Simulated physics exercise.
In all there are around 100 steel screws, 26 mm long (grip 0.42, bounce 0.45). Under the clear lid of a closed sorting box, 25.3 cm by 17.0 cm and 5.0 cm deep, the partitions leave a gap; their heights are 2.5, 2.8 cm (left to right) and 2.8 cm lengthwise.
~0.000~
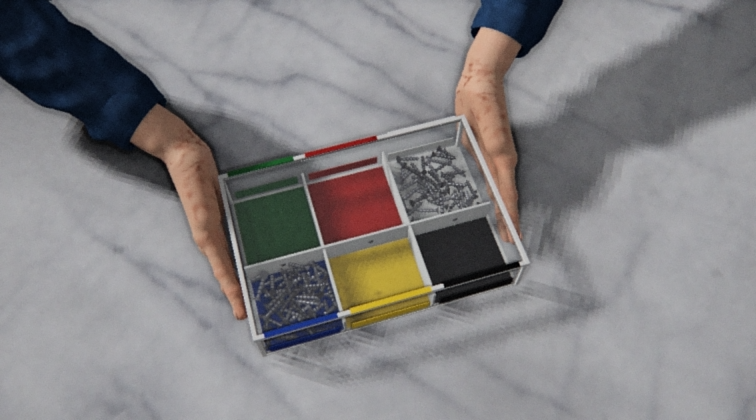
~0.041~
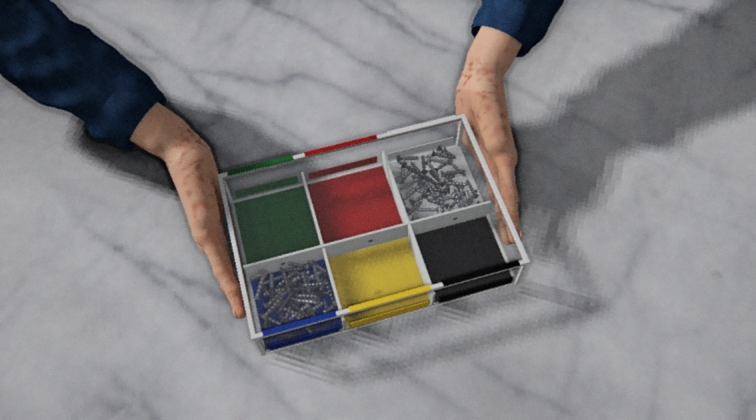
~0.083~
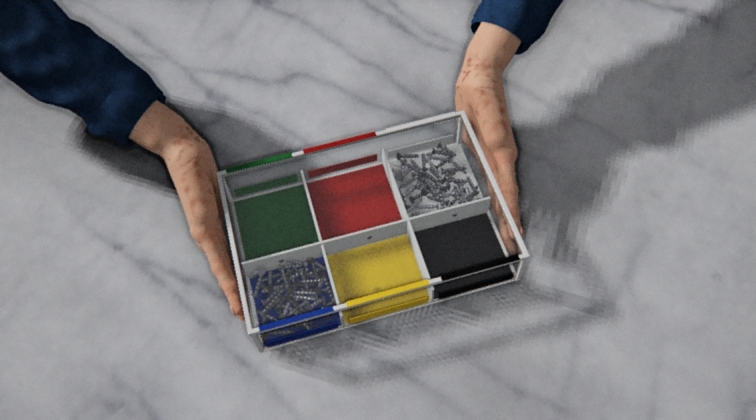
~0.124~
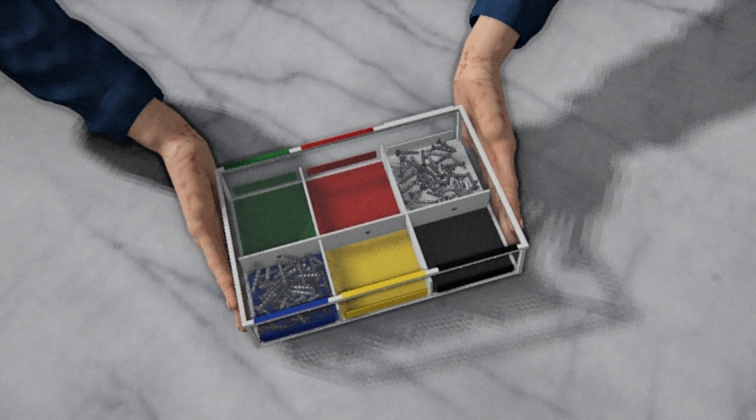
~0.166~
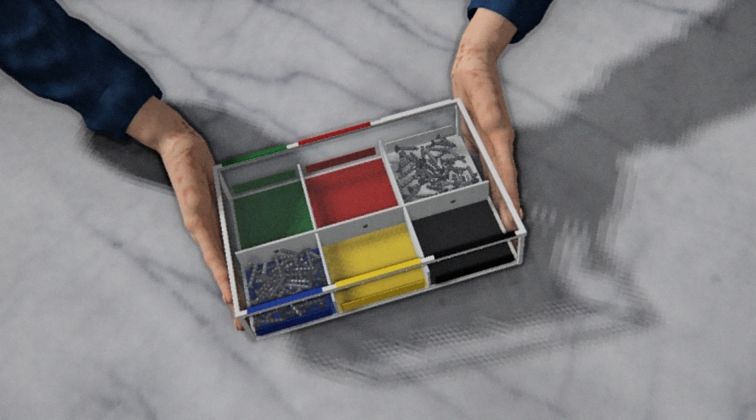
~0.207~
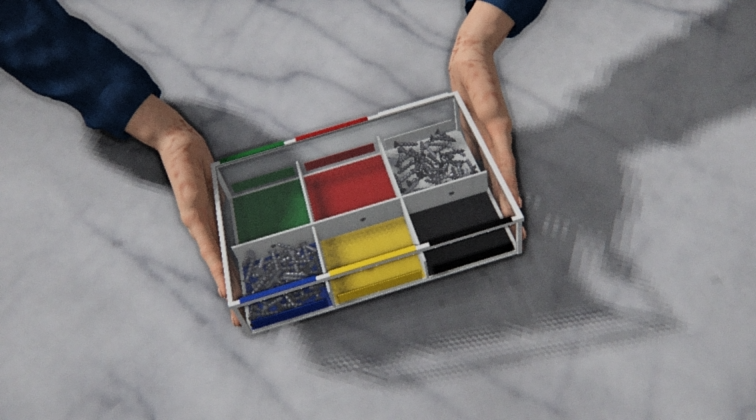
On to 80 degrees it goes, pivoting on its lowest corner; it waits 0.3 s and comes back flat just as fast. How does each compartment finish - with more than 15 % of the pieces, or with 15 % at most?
Red: At most 15 %, blue: More than 15 %, green: More than 15 %, yellow: At most 15 %, white: More than 15 %, black: At most 15 %.
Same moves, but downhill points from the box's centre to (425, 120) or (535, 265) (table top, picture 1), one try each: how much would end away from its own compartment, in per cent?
35 and 30 %.
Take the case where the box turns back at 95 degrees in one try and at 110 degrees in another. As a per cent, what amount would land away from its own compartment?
Roughly 45 percent for the first try and 50 percent for the second.
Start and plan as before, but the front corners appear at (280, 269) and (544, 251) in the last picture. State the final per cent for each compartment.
By the end red holds 0%, blue holds 10%, green holds 0%, yellow holds 5%, white holds 60% and black holds 20%.
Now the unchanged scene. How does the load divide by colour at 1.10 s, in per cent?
In per cent: Red 0; blue 40; green 15; yellow 0; white 45; black 0.
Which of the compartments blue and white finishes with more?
The white one.
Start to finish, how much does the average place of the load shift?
It shifts some 4.5 cm.
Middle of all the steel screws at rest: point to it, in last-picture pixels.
Near (280, 206).
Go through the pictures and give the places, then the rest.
Box tilt 0 degrees, front corners at (257, 337) and (524, 262); blue 55 %, white 45 %, in the first picture.
Box tilt 1 degrees, front corners at (256, 335) and (524, 261), in the second picture.
Box tilt 3 degrees, front corners at (253, 330) and (524, 255), in the third picture.
Box tilt 6 degrees, front corners at (247, 323) and (522, 245), lowest corner left back, in the fourth picture.
Box tilt 10 degrees, front corners at (240, 313) and (520, 232), lowest corner left back, in the fifth picture.
Box tilt 14 degrees, front corners at (234, 303) and (517, 217), lowest corner left back; blue 55 %, white 45 %. Its pace works out near 95 degrees a second, in the sixth picture.
After 1.10 s, tilt 80 degrees; blue 40 %, green 15 %, white 45 %.
After 1.70 s, tilt 42 degrees; blue 30 %, green 25 %, white 40 %.
After 2.35 s, tilt 0 degrees; red 5 %, blue 30 %, green 25 %, white 40 %.
In the end, at 2.9 s, red 5 %, blue 30 %, green 25 %, yellow 0 %, white 40 %, black 0 %.
